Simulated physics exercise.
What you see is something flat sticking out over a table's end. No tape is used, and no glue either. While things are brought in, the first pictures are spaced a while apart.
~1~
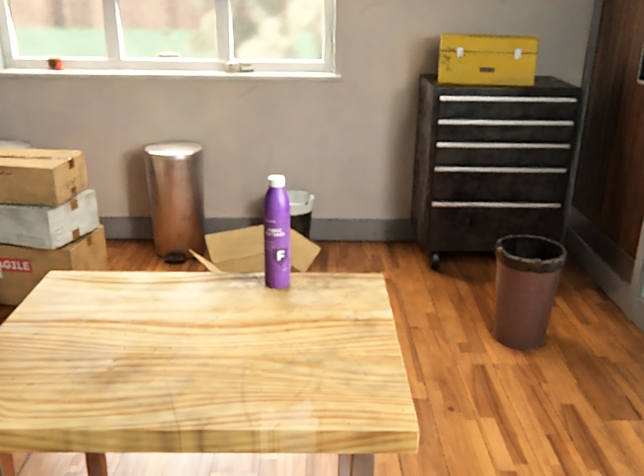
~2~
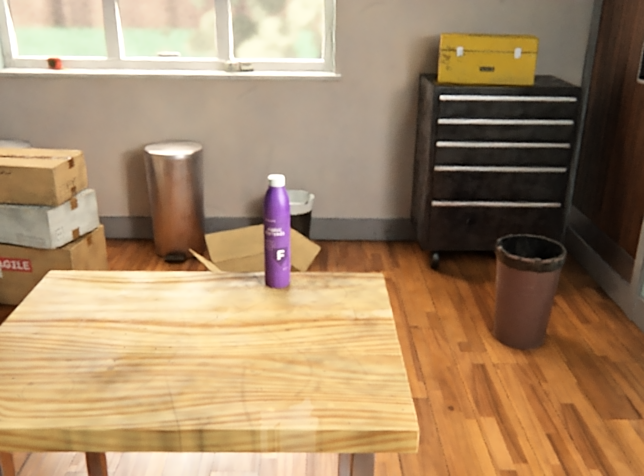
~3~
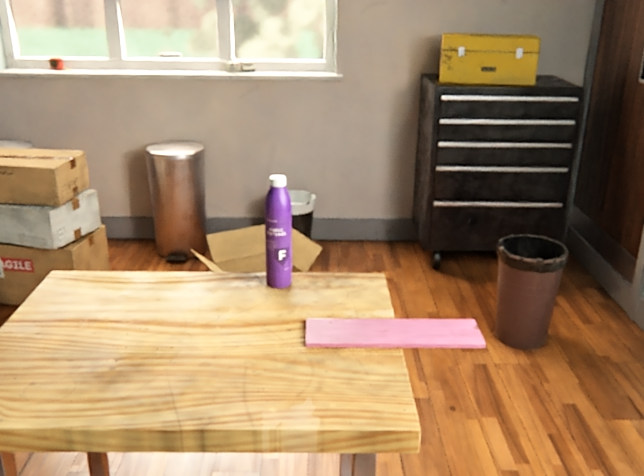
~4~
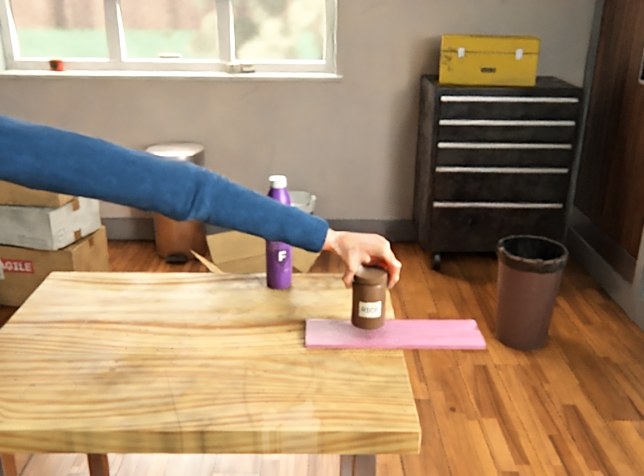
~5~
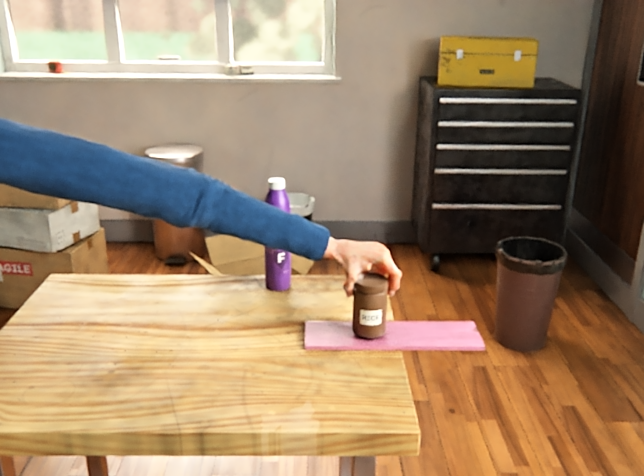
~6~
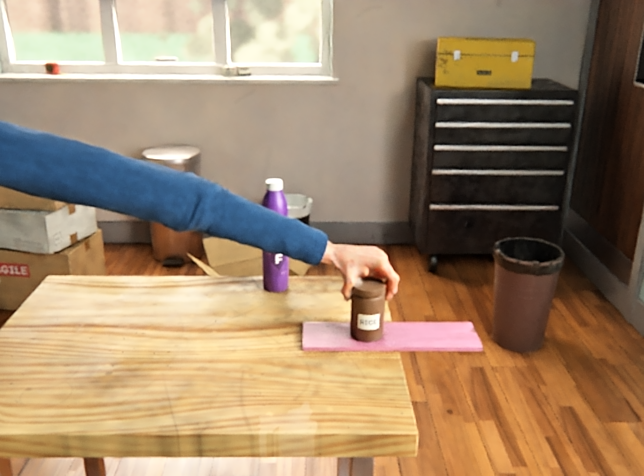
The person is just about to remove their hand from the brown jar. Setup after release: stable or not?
I expect it to remain in place.
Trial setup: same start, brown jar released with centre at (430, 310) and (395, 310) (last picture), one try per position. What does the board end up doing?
First try: It tips off the edge; second try: It stays on the table.
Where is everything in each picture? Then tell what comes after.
In the first picture, the last thing is not in view yet.
In the second picture, the last thing is not in view yet.
In the third picture, the last thing is not in view yet; pink board (393, 333).
In the fourth picture, on its way; brown jar (369, 297); pink board (393, 334).
In the fifth picture, on its way; brown jar (370, 305); pink board (392, 335).
In the sixth picture, set down, still held; brown jar (368, 309); pink board (390, 336).
Then, 0.20 s on from there, no change.
Then, 0.50 s on from there, brown jar resting near (368, 309).
In the end, all 3 unmoved. At the end, from the last picture's camera, brown jar near (368, 309). The board holds.
